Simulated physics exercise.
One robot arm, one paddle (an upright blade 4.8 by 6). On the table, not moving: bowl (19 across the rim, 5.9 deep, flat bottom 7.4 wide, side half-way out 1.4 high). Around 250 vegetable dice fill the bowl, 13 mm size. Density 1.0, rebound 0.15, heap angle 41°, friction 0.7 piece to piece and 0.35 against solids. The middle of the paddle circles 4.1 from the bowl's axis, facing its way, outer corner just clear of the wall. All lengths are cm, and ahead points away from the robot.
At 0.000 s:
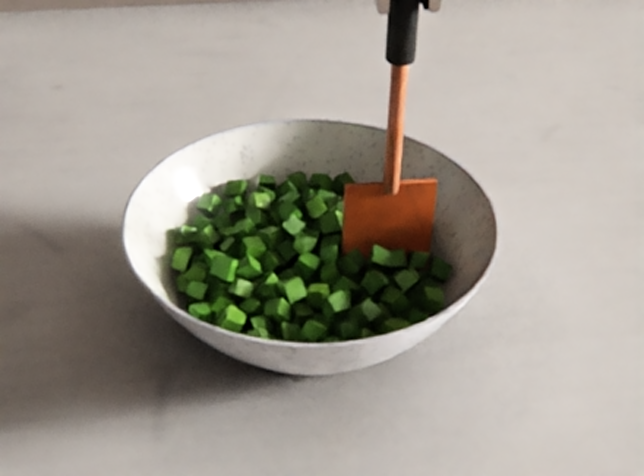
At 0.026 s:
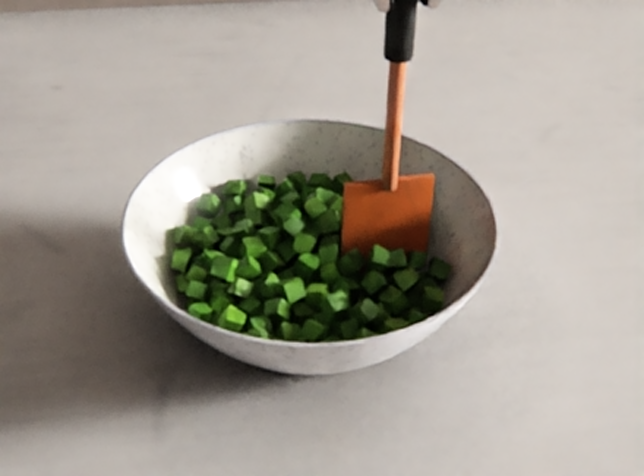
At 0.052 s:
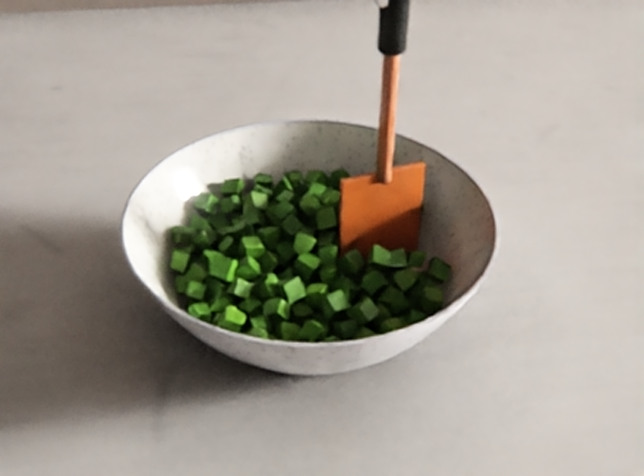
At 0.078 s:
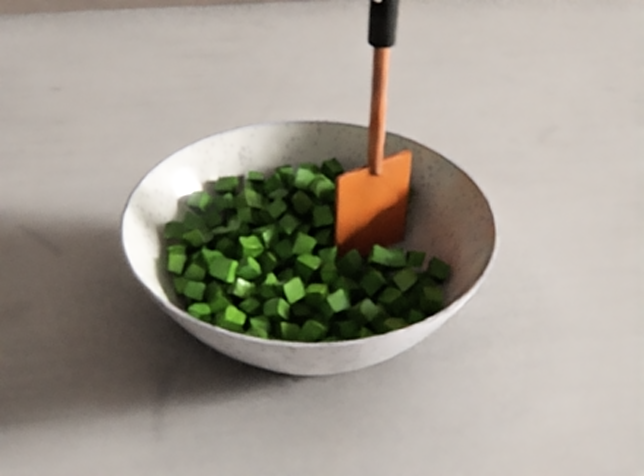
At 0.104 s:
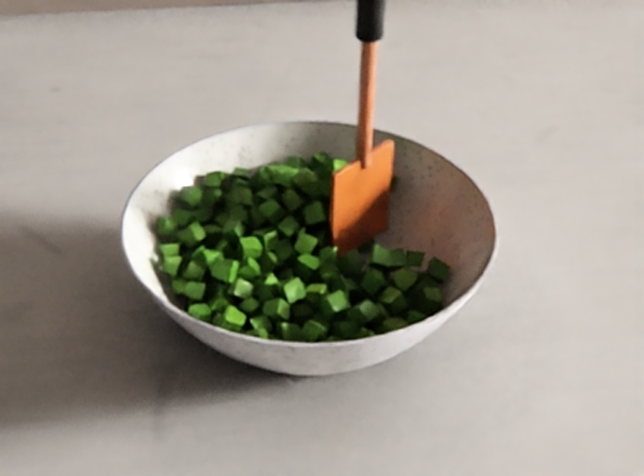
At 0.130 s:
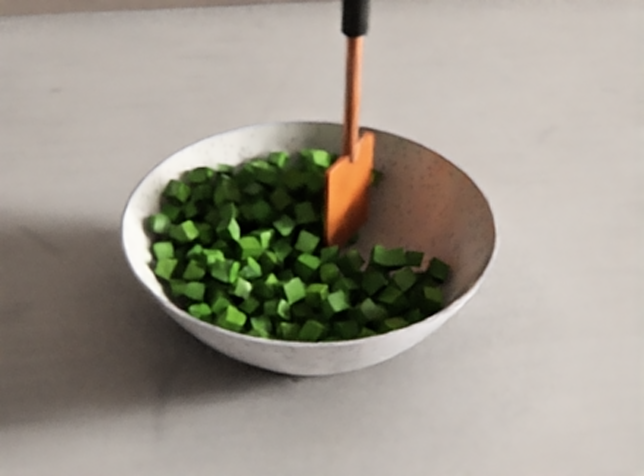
An orange paddle hanging from a dark holder swept leftward and toward the back through a pale bowl of green cubes, turning as it went and heaping them up along the back left side.
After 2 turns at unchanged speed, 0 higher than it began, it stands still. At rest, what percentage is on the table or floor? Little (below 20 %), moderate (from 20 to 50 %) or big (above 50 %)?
On the table or floor the share is moderate, from 20 to 50 %.
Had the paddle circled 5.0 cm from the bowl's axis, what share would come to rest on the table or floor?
Then about 40 per cent.
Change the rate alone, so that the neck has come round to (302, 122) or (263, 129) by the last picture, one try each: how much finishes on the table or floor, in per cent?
Some 55 and 70 per cent.
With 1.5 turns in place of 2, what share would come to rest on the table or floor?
It would be near 30 per cent.
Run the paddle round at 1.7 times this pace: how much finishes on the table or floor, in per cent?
Some 55 per cent.
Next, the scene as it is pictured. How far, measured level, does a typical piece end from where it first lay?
About 7 cm.
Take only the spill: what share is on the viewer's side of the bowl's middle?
Roughly 70 per cent.
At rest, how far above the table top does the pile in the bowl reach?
Roughly 6.5 cm.
After 0.69 s, 315° round, highest piece 9 above the table; 204 in the bowl, 39 on the table or floor, 7 in flight or on the tool.
After 1.26 s, 219° round, highest piece 8 above the table; 167 in the bowl, 78 on the table or floor, 5 in flight or on the tool.
After 1.74 s, 0° round, highest piece 6 above the table; 150 in the bowl, 100 on the table or floor.
After 2.44 s, 0° round, highest piece 6 above the table; 150 in the bowl, 100 on the table or floor.
At rest, 150 in the bowl, 100 on the table or floor. That is 40 % on the table or floor.
